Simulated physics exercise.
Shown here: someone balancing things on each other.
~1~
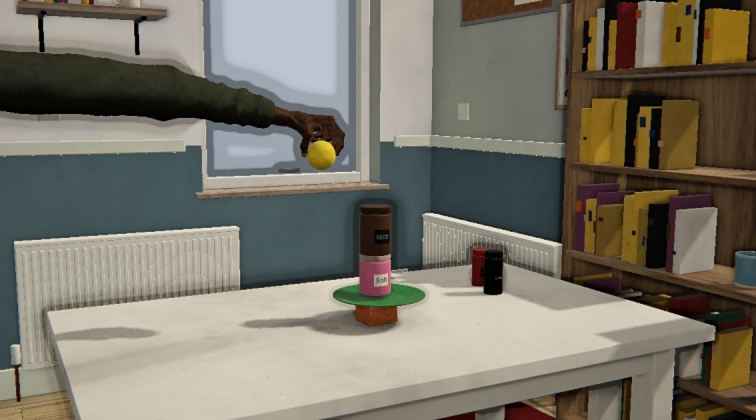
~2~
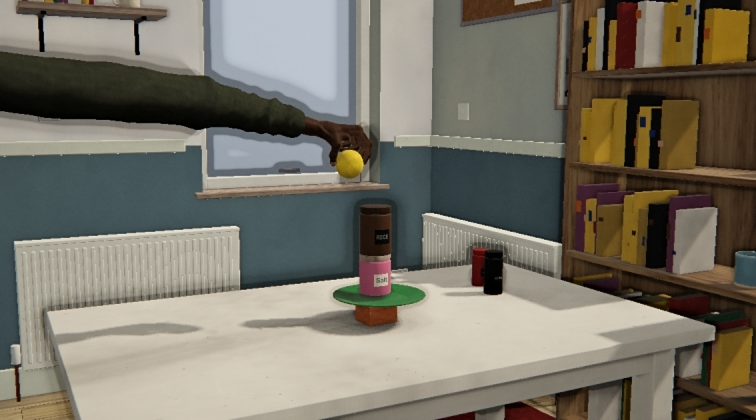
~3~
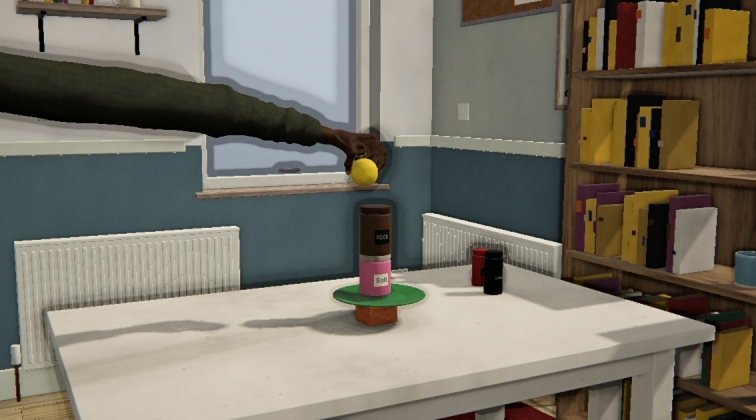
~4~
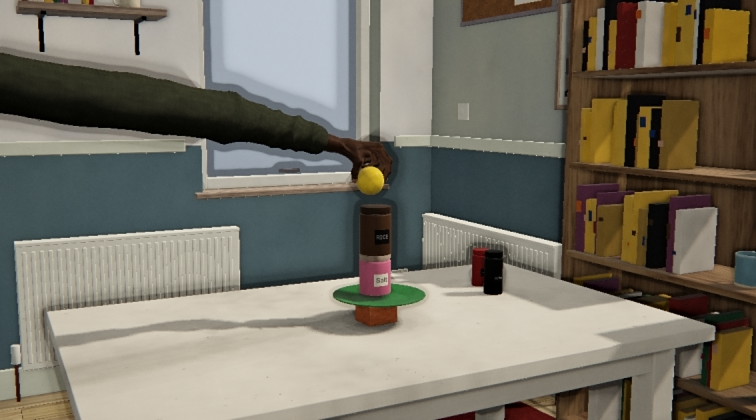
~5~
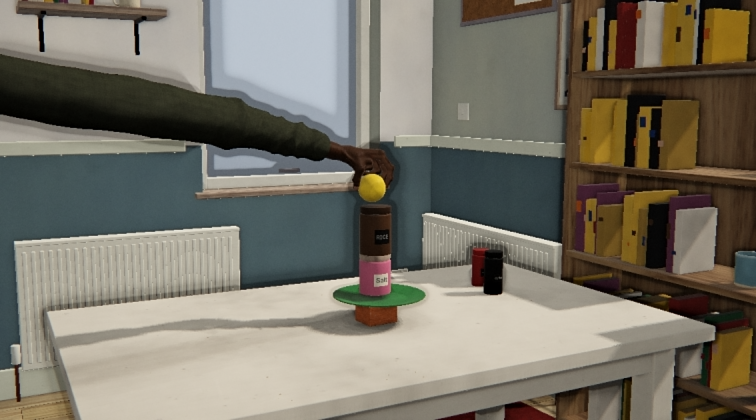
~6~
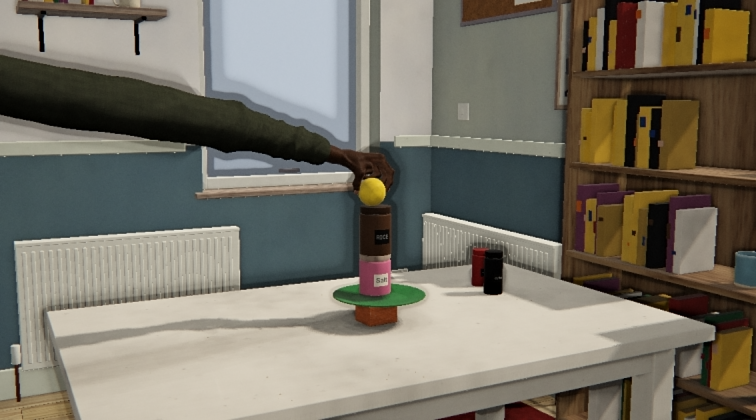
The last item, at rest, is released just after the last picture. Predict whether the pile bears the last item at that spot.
It will stay balanced.
Then, 0.90 s later than the last frame, all is still.
Then, 2.00 s later than the last frame, yellow lemon resting near (372, 193).
When it is over, all 7 as before. End places, in pixels of the last picture, yellow lemon near (372, 193). The pile stays up.
